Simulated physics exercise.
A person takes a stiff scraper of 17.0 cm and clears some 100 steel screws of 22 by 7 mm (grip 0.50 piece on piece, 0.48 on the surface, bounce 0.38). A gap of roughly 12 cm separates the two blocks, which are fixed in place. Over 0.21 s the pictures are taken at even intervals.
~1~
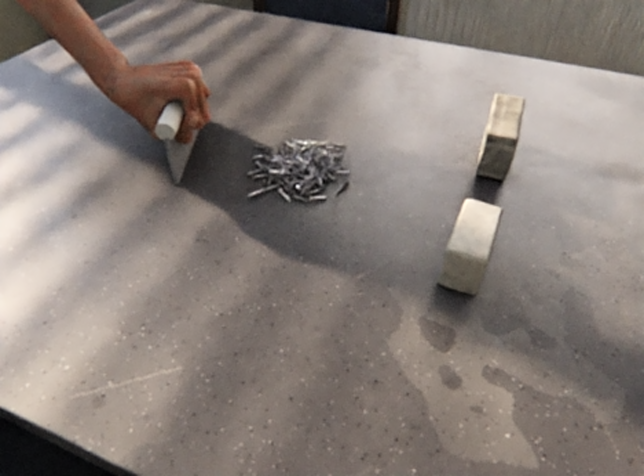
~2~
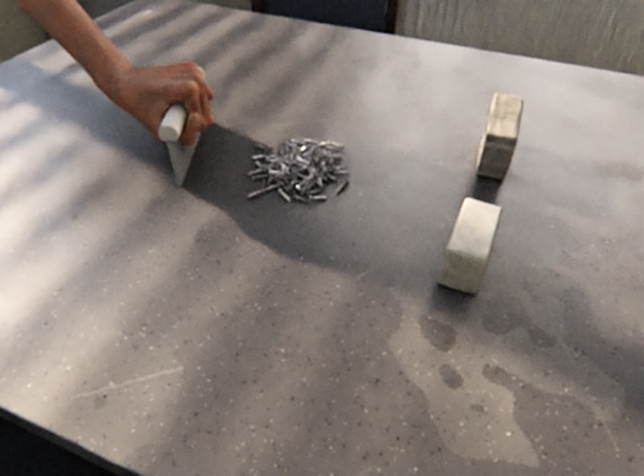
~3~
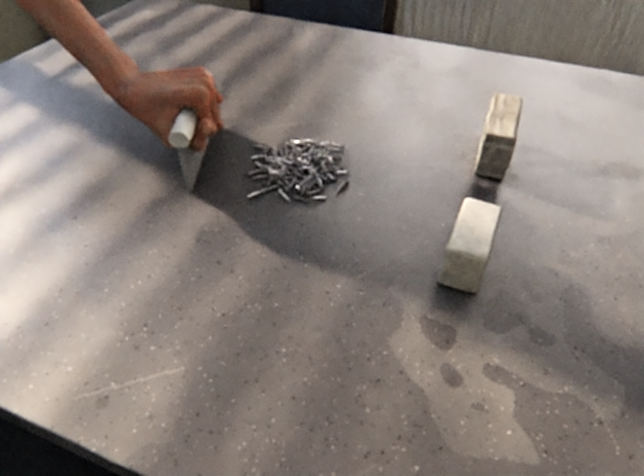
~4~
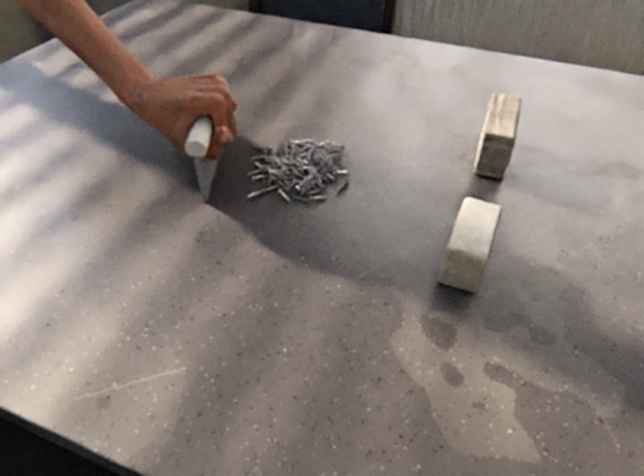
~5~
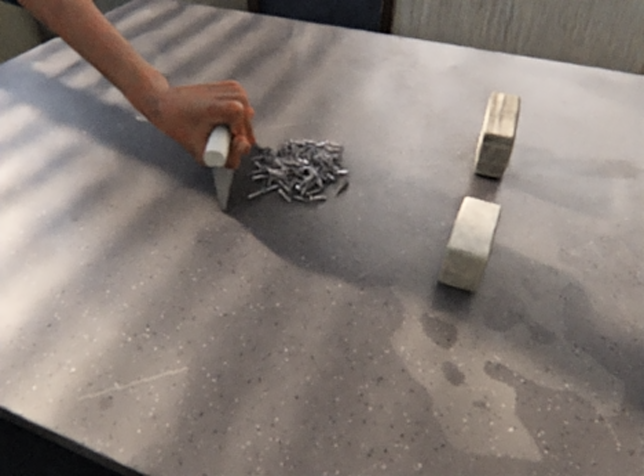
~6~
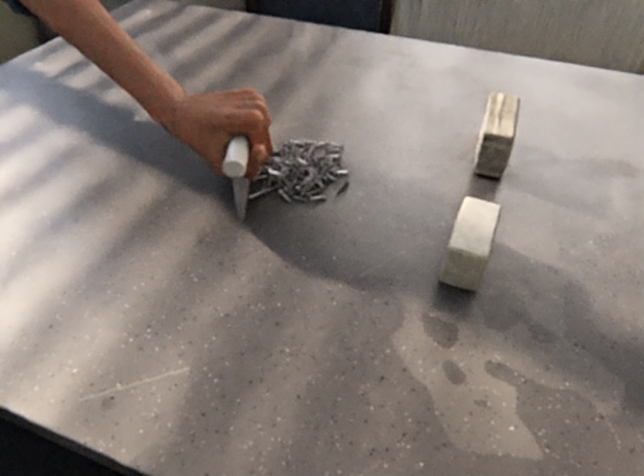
A hand holding a scraper slid it slowly rightward across a speckled tabletop until it met the edge of a pile of small metal pieces, while two blocks stood still on the right.
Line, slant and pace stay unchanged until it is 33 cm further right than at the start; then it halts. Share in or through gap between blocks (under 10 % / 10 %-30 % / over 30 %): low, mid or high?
Low.
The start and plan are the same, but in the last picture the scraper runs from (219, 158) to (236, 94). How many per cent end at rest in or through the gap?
0 %.
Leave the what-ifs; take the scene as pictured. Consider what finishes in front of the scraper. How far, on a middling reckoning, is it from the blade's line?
4 cm.
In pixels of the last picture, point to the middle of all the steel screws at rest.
I'd point to somewhere near (373, 180).
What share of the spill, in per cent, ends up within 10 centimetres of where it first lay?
About 55 %.
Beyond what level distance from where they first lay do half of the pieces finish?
Around 8 centimetres.
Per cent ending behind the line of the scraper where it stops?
About 50 per cent.
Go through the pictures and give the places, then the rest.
Scraper from (169, 147) to (196, 86); moved 0.0 cm; pieces shifted so far, 0; middle of the spill at (301, 165); block at (476, 227); block at (507, 114), in the first frame.
Scraper from (172, 149) to (198, 88); moved 0.6 cm; pieces shifted so far, 0; middle of the spill at (300, 165), in the second frame.
Scraper from (182, 155) to (207, 92); moved 2.5 cm; pieces shifted so far, 0; middle of the spill at (300, 165), in the third frame.
Scraper from (199, 165) to (220, 98); moved 5.4 cm; pieces shifted so far, 0; middle of the spill at (300, 165), in the fourth frame.
Scraper from (217, 174) to (235, 105); moved 8.4 cm; pieces shifted so far, 0; middle of the spill at (300, 165), in the fifth frame.
Scraper from (236, 185) to (251, 113); moved 11.5 cm; pieces shifted so far, 3; middle of the spill at (300, 166); block at (476, 224); block at (503, 113), in the sixth frame.
Then, 0.20 s after the last picture, scraper 26 cm from its start, spill 13 cm wide; held up before the blocks 100 %.
Then, 0.39 s after the last picture, scraper 34 cm from its start, spill 14 cm wide; held up before the blocks 100 %.
Then, 0.56 s after the last picture, scraper 34 cm from its start, spill 13 cm wide; held up before the blocks 100 %.
In the end, in or through the gap 0 %, round the near block 0 %, round the far block 0 %, held up before the blocks 100 %.
